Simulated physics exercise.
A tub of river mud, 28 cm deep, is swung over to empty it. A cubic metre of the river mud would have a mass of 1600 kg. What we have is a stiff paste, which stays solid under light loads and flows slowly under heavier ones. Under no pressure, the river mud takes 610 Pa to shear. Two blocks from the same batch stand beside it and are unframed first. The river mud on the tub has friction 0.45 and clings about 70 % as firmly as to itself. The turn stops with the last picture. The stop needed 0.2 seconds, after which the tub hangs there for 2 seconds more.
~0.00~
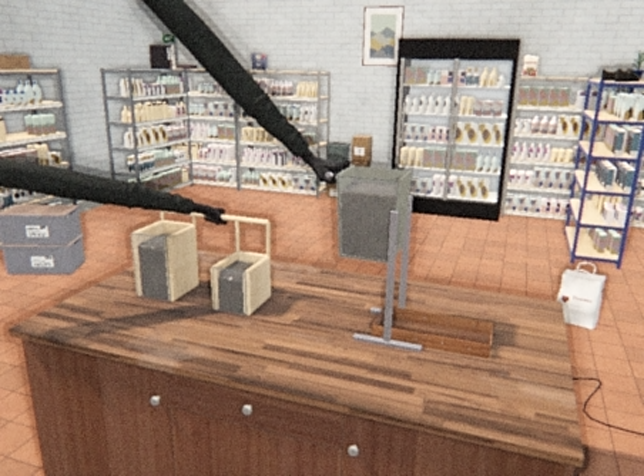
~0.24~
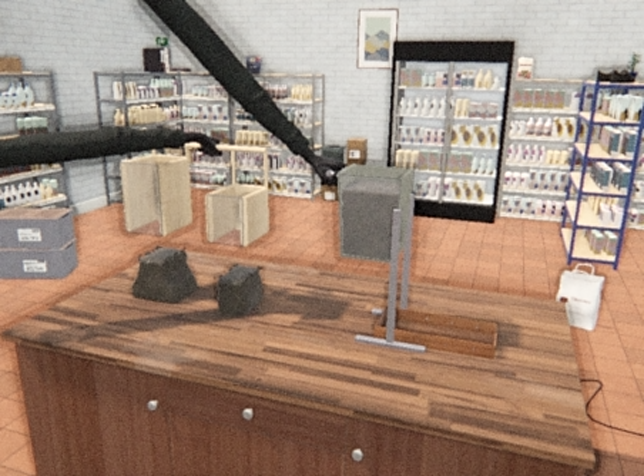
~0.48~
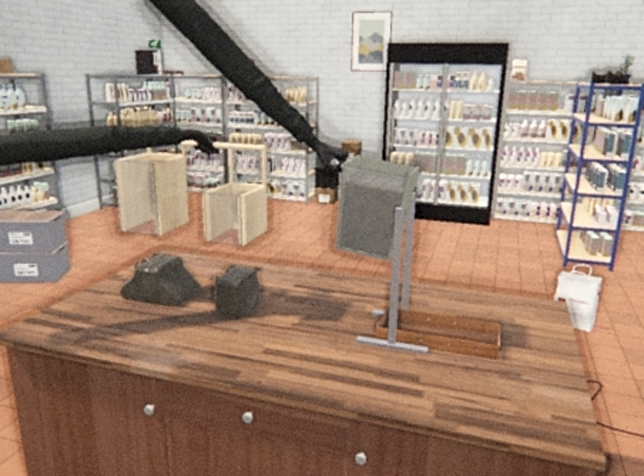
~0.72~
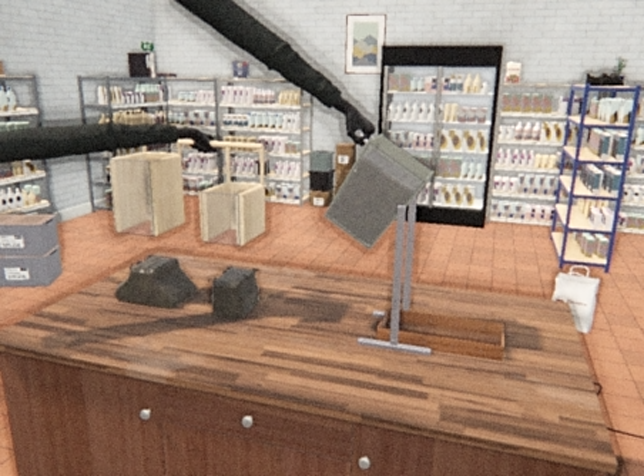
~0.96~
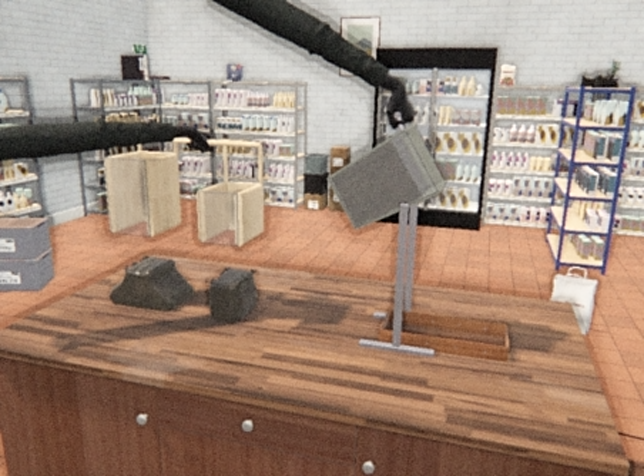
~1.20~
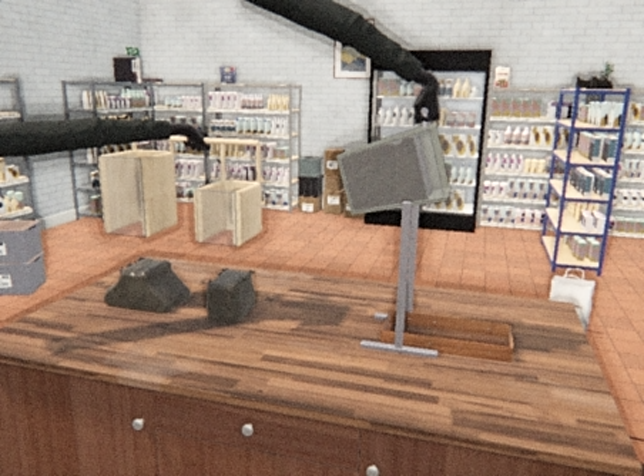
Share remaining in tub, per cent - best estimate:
Approx. 100 %.
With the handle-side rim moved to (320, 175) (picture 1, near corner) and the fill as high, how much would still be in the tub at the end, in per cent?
I'd put it at close to 100 per cent.
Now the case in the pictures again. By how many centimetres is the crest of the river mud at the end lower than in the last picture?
About 0 cm.
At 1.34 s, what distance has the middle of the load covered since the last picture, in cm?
0 cm.
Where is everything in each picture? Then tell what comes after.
In the first picture, handle-side rim at (339, 175), tilt 0 degrees; crest of the river mud at (343, 191); block heights 23 cm, 15 cm (left to right).
In the second picture, handle-side rim at (341, 173), tilt 0 degrees; crest of the river mud at (344, 190); block heights 18 cm, 14 cm (left to right).
In the third picture, handle-side rim at (346, 164), tilt 7 degrees; crest of the river mud at (351, 182); block heights 15 cm, 14 cm (left to right).
In the fourth picture, handle-side rim at (371, 142), tilt 32 degrees; crest of the river mud at (366, 160); block heights 15 cm, 14 cm (left to right).
In the fifth picture, handle-side rim at (407, 131), tilt 59 degrees; crest of the river mud at (388, 144); block heights 15 cm, 14 cm (left to right).
In the sixth picture, handle-side rim at (431, 130), tilt 74 degrees; crest of the river mud at (413, 140); block heights 15 cm, 14 cm (left to right).
After 1.34 s, the tub is at 74 degrees and holds 100 %.
After 1.51 s, the tub is at 74 degrees and holds 100 %.
After 1.68 s, the tub is at 74 degrees and holds 100 %.
After 1.85 s, the tub is at 74 degrees and holds 100 %.
After 3.20 s, the tub is at 74 degrees and holds 100 %.
